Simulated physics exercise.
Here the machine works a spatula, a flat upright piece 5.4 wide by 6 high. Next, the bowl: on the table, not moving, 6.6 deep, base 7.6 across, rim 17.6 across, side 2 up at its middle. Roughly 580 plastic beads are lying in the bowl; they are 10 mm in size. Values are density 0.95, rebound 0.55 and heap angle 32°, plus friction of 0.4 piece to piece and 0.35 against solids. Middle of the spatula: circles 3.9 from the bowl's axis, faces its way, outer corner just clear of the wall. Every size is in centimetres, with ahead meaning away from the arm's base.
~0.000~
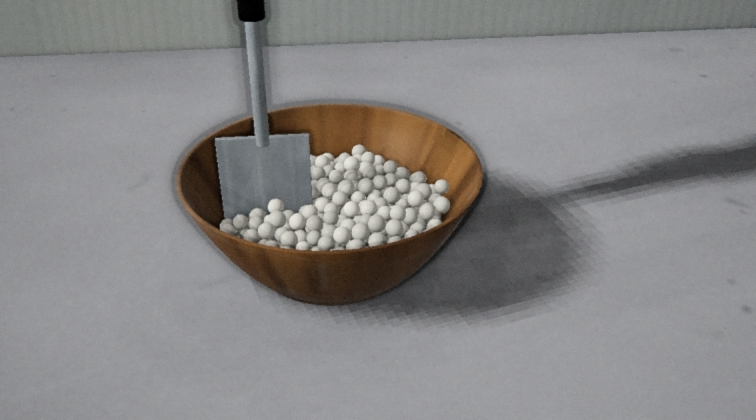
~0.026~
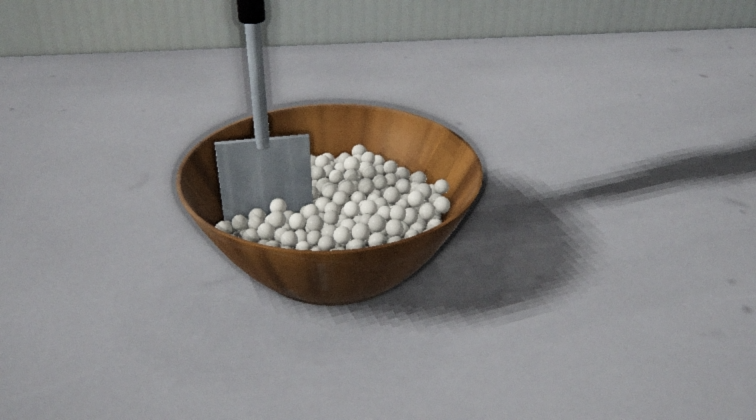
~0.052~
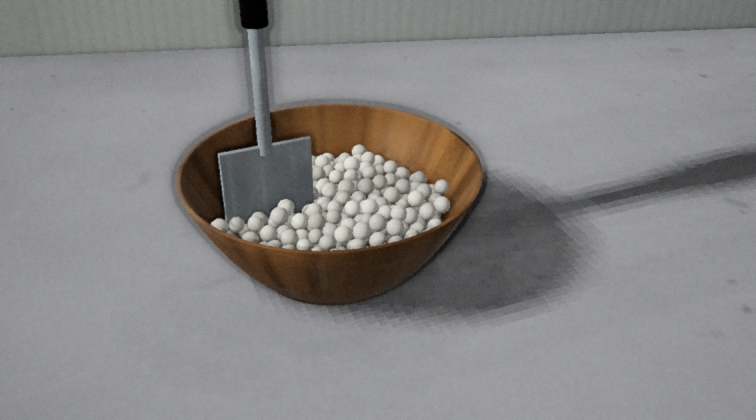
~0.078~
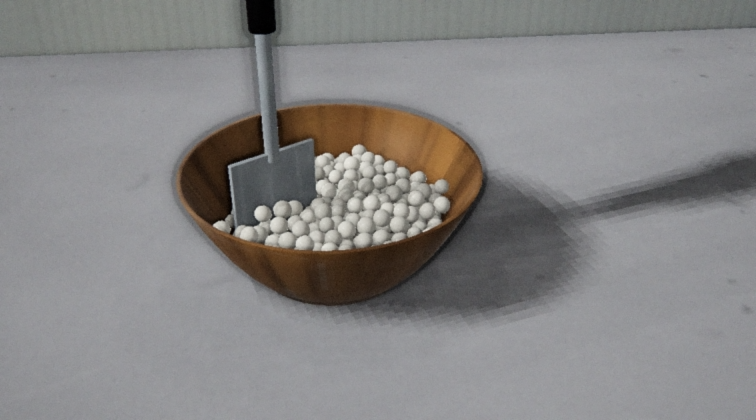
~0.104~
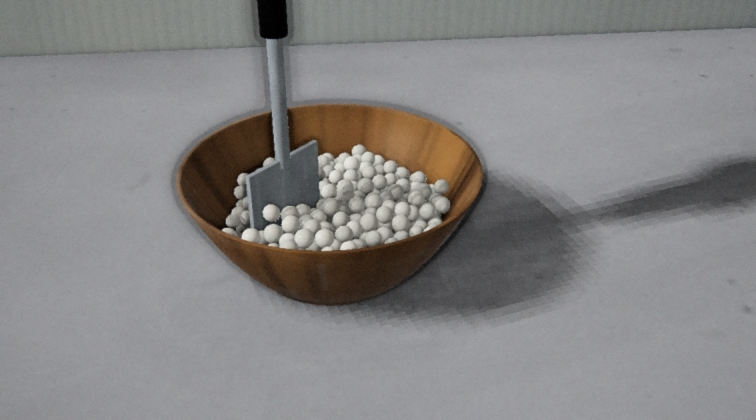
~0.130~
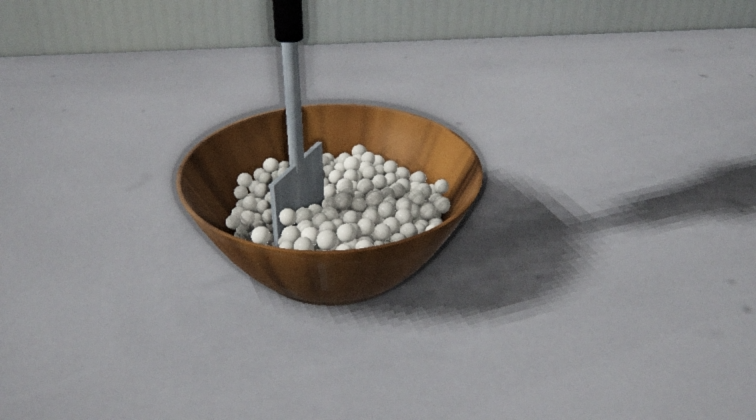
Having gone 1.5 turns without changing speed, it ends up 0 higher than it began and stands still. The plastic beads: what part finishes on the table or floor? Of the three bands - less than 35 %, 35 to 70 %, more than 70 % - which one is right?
The right band is less than 35 %.
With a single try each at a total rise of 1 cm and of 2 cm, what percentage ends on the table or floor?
Near 20 in a hundred, then near 10 in a hundred.
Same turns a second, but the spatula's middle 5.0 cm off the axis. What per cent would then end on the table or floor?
It would be near 5 per cent.
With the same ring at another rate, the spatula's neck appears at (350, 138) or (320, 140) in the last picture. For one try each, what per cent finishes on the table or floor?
Around 45 and 35 percent, in that order.
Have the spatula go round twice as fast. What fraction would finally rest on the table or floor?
Then roughly 50 per cent.
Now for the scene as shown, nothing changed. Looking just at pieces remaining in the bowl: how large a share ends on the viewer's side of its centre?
I'd say around 35 per cent.
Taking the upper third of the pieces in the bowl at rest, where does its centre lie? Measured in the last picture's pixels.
Roughly pixel (385, 176).
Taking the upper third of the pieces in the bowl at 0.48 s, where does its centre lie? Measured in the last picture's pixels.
Somewhere around (317, 137) in the last view.
After 0.48 s, 247° round, highest piece 10 above the table; 531 in the bowl, 31 on the table or floor, 21 in flight or on the tool.
After 0.83 s, 75° round, highest piece 9 above the table; 461 in the bowl, 108 on the table or floor, 14 in flight or on the tool.
After 1.20 s, 180° round, highest piece 7 above the table; 437 in the bowl, 146 on the table or floor.
After 1.90 s, 180° round, highest piece 6 above the table; 437 in the bowl, 146 on the table or floor.
At rest, 437 in the bowl, 146 on the table or floor. That is 25 % on the table or floor.
